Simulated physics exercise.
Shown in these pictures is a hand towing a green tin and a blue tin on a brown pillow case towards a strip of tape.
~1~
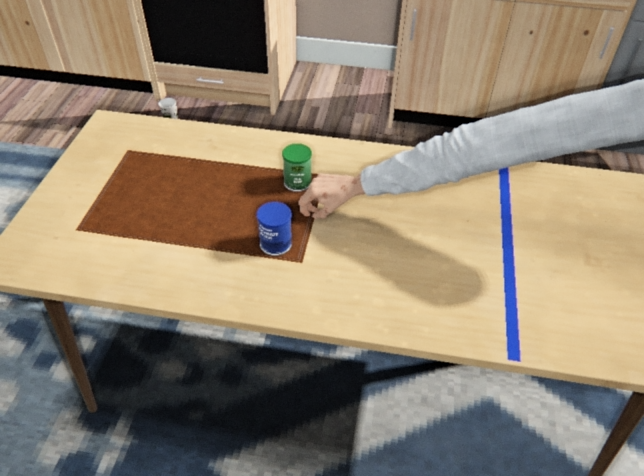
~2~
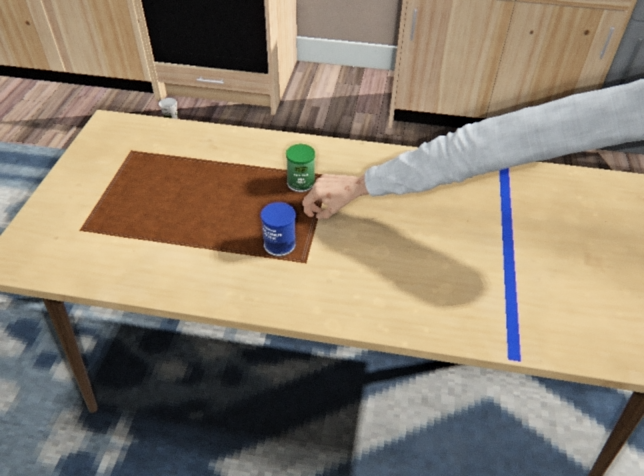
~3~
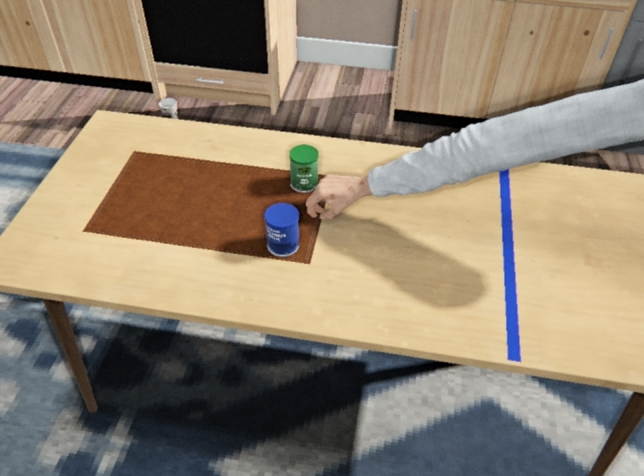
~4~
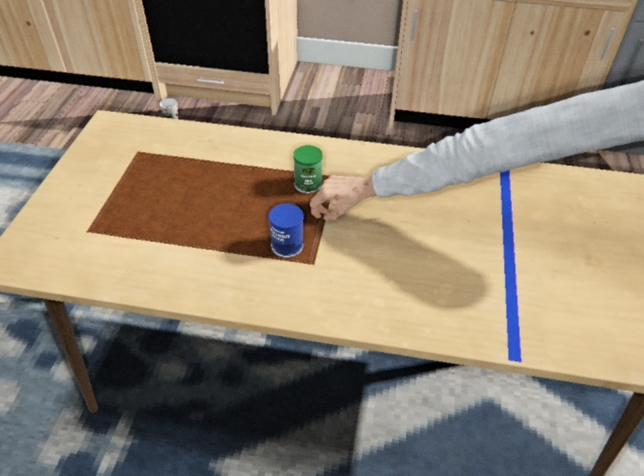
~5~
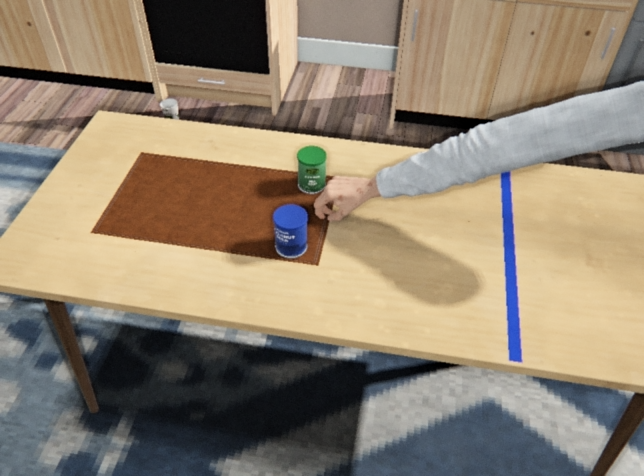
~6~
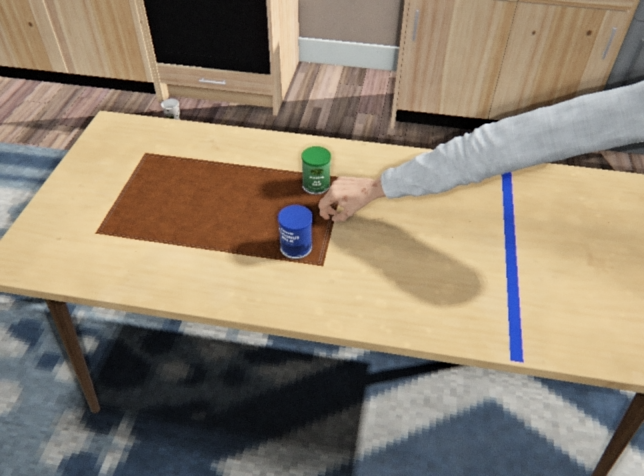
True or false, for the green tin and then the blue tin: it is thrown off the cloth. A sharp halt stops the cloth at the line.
Taking each, the green tin: False, the blue tin: False.
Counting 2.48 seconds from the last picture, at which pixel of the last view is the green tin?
At that time it is at about pixel (483, 191).
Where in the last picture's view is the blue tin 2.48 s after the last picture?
At that moment it is at (481, 258).
Then, 2.37 s on from there, hem at the tape; green tin on the cloth near (479, 191); blue tin on the cloth near (477, 257).
Then, 2.48 s on from there, hem at the tape; green tin on the cloth near (483, 191); blue tin on the cloth near (481, 258).
In the end, hem at the tape; green tin on the cloth near (483, 191); blue tin on the cloth near (481, 258). The green tin remains aboard and the blue tin keeps its seat.
